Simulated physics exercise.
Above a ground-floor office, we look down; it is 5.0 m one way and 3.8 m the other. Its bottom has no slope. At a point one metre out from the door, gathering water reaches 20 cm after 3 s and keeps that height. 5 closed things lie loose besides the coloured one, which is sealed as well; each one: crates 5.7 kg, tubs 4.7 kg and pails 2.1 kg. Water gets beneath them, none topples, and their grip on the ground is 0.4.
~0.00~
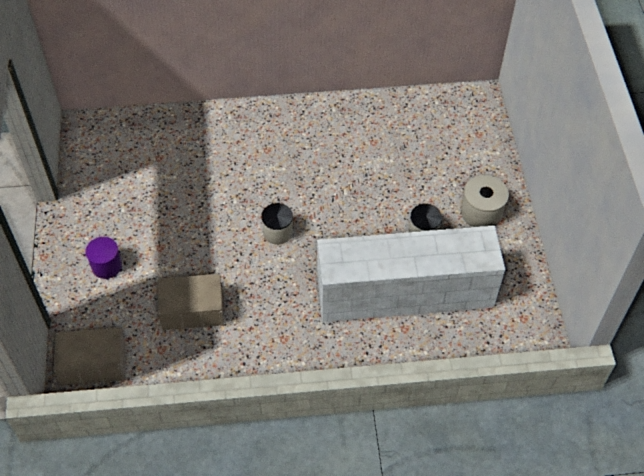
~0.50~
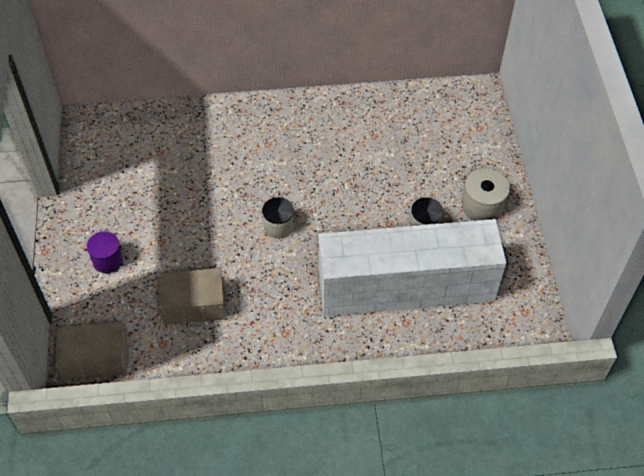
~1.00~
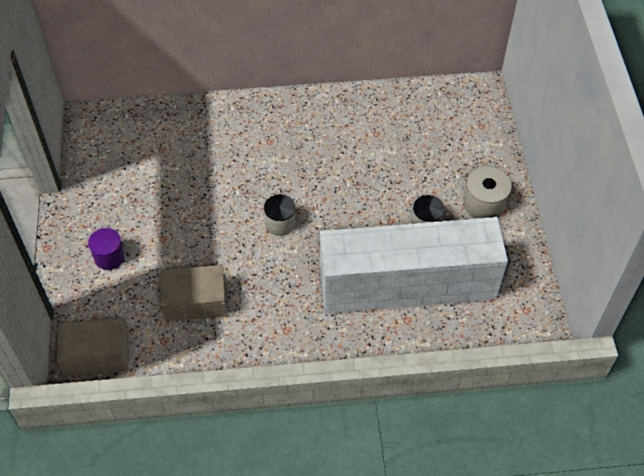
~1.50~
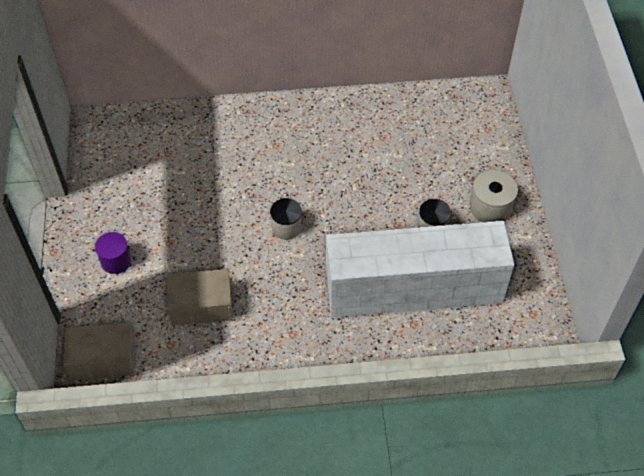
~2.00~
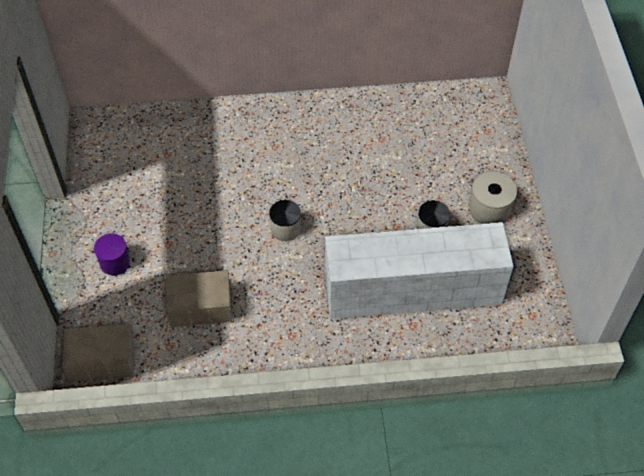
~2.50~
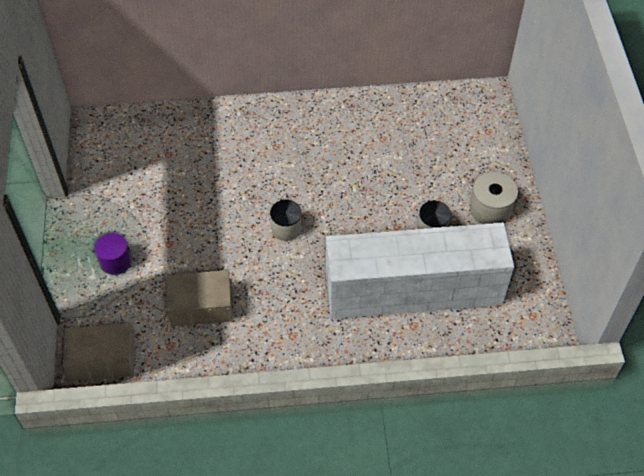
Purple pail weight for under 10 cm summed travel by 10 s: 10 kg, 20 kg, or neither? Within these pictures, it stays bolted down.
Pick: None of them.
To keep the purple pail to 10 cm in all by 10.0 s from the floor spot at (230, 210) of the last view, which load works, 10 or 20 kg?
Looking at the loads, only the heavier keeps it.
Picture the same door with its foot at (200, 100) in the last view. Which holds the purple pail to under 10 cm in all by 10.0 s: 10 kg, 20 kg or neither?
In that setup just the second mass works.
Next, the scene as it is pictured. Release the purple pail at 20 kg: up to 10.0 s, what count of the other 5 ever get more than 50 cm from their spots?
Count: 4.
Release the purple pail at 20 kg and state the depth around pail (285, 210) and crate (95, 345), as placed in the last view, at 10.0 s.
Roughly 9 and 6 cm.
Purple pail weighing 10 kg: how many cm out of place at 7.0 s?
Shift: Roughly 150 cm.
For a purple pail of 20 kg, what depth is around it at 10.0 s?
Depth: Approx. 8 cm.
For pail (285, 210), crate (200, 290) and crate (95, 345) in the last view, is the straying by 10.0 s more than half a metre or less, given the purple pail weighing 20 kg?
First above the mark, second above the mark, third below the mark.
After 3.5 s the purple pail would be 42 cm from its start with 10 kg and 5 cm from its start with 20 kg; 8 cm of water round it then.
After 4.5 s the purple pail would be 104 cm from its start with 10 kg and 25 cm from its start with 20 kg; 7 cm of water round it then.
After 7.0 s the purple pail would be 151 cm from its start with 10 kg and 26 cm from its start with 20 kg; 8 cm of water round it then.
After 10.0 s the purple pail would be 166 cm from its start with 10 kg and 26 cm from its start with 20 kg; 8 cm of water round it then.
